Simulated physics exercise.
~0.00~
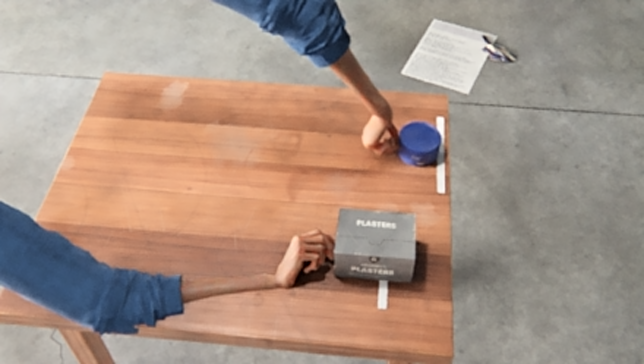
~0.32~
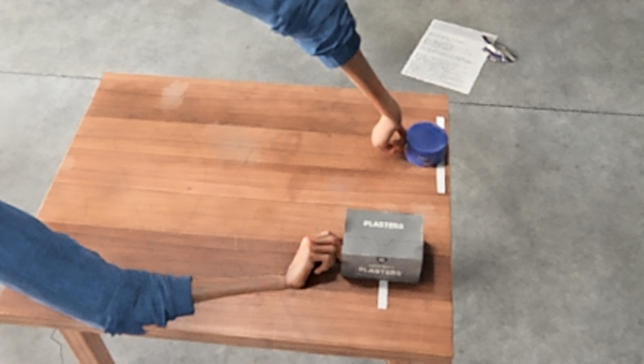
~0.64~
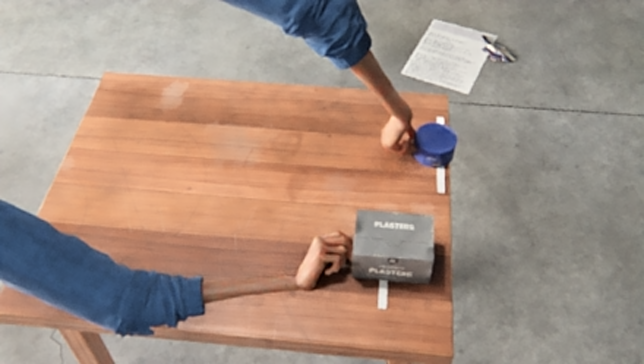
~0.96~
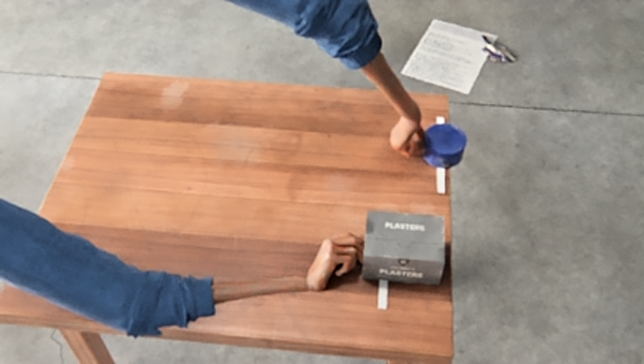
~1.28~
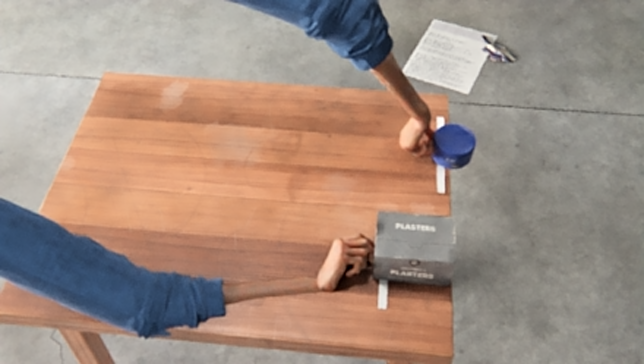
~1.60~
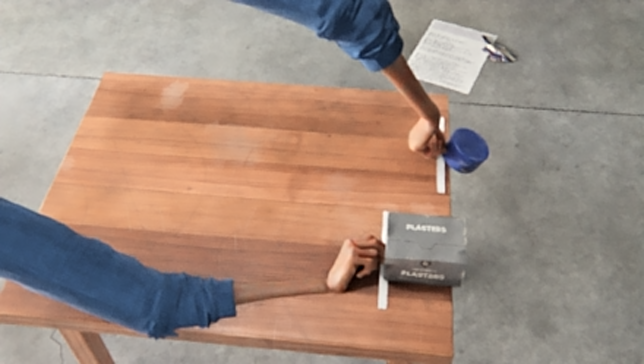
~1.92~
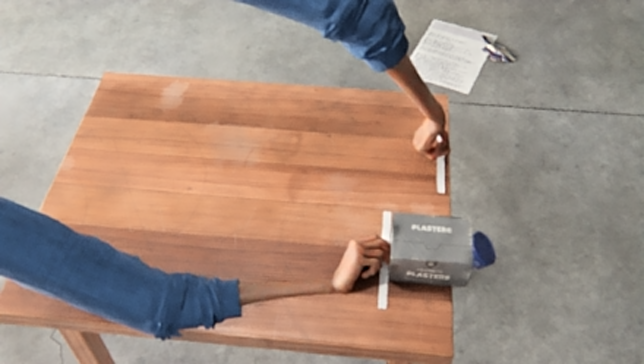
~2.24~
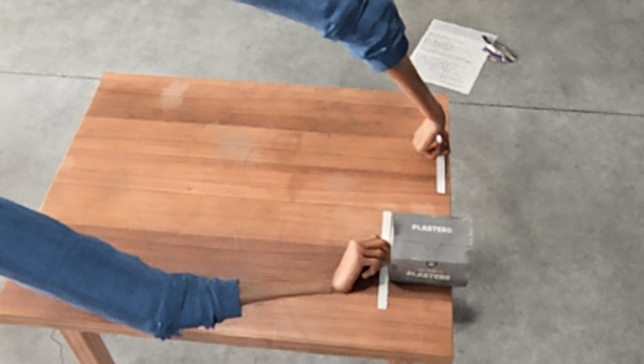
Two hands slowly push a blue tub off the table and a grey box partly over its edge.
